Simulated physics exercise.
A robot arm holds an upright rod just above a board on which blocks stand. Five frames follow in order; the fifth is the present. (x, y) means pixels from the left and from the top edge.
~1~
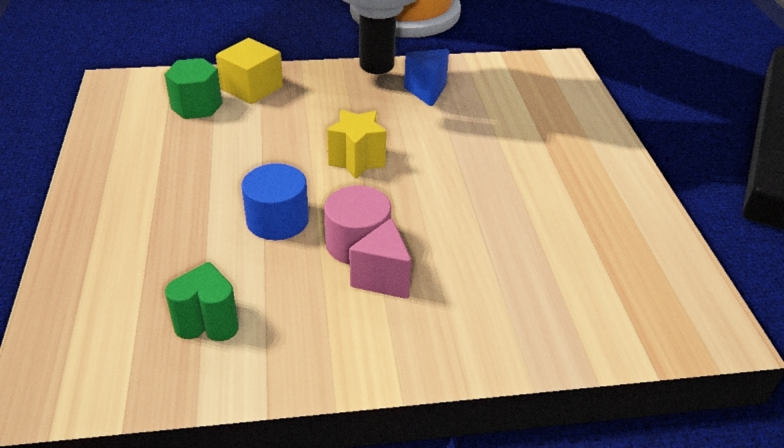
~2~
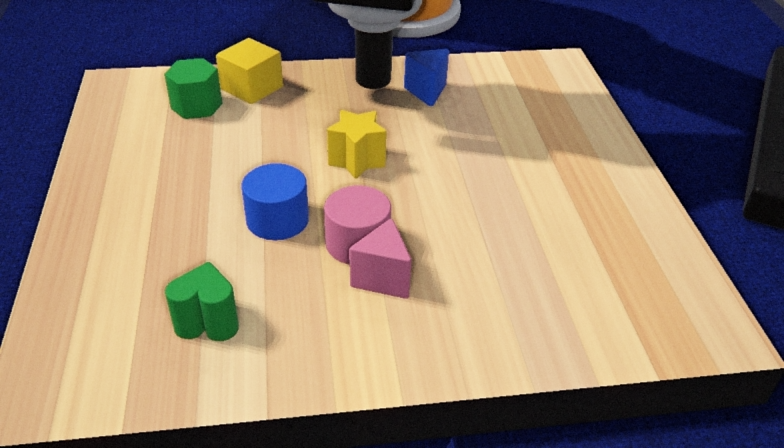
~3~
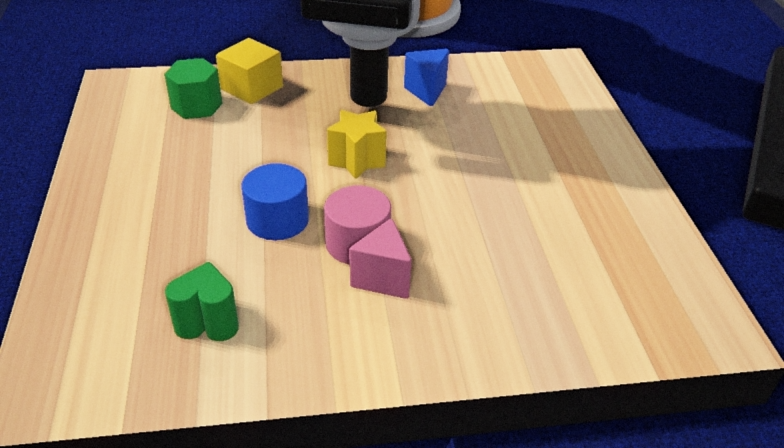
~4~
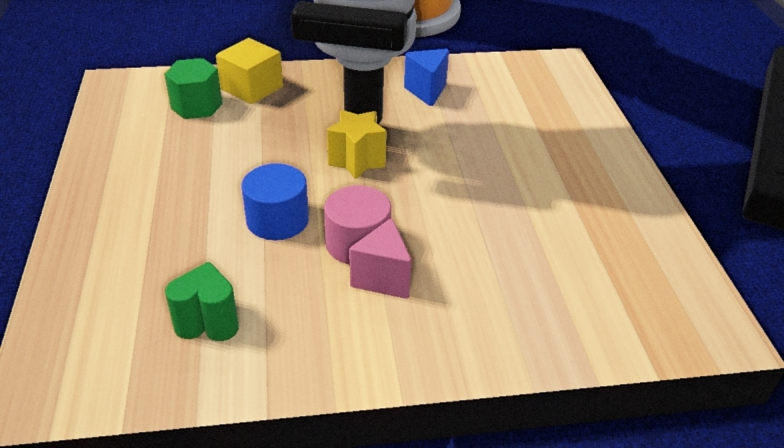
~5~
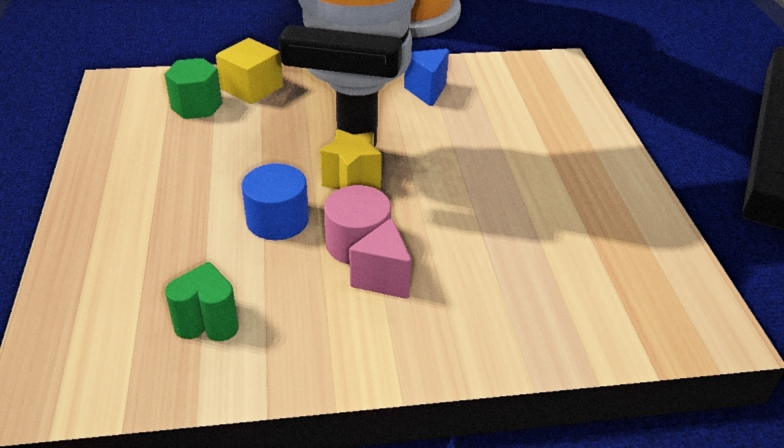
The clip shows a robot arm moving a black upright rod toward the viewer over a wooden board of coloured blocks, reaching the yellow star-shaped block and pushing it slightly toward the pink round block while the other blocks stay still.
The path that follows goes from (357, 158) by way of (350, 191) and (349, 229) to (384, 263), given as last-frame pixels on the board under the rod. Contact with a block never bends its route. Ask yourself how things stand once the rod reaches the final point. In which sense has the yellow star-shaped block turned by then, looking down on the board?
The sense of turning is clockwise.
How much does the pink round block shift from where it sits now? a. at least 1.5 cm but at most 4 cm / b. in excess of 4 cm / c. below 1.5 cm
(b)
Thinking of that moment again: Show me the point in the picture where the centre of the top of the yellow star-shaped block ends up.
Its top middle is near (352, 249).
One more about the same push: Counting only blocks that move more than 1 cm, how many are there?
That's three or more.
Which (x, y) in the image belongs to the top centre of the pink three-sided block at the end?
At roughly (409, 274).
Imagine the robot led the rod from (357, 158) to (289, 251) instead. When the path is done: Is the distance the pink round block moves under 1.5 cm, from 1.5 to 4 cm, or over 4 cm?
Upwards of 4 cm.
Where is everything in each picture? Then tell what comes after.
The first frame shows tip of the rod at (377, 67), middles of tops, blue round block at (274, 182), yellow star-shaped block at (357, 124), pink round block at (358, 205), pink three-sided block at (384, 241).
The second frame shows rod at (373, 81), nothing pushed.
The third frame shows rod at (369, 99), nothing pushed.
The fourth frame shows rod at (363, 119), nothing pushed.
The fifth frame shows rod at (352, 145), blue round block at (274, 182), yellow star-shaped block at (352, 145), pink round block at (358, 205), pink three-sided block at (384, 241).
On the path given first. One third of the way, rod at (350, 178); blue round block at (270, 183); yellow star-shaped block at (337, 180); pink round block at (355, 214); pink three-sided block at (389, 244).
Two thirds of the way, rod at (349, 215); blue round block at (268, 184); yellow star-shaped block at (333, 220); pink round block at (351, 259); pink three-sided block at (407, 272), turned 30° anticlockwise.
At the end, rod at (385, 249); blue round block at (268, 184); yellow star-shaped block at (352, 249), turned 35° clockwise; pink round block at (344, 294); pink three-sided block at (409, 274), turned 35° anticlockwise.
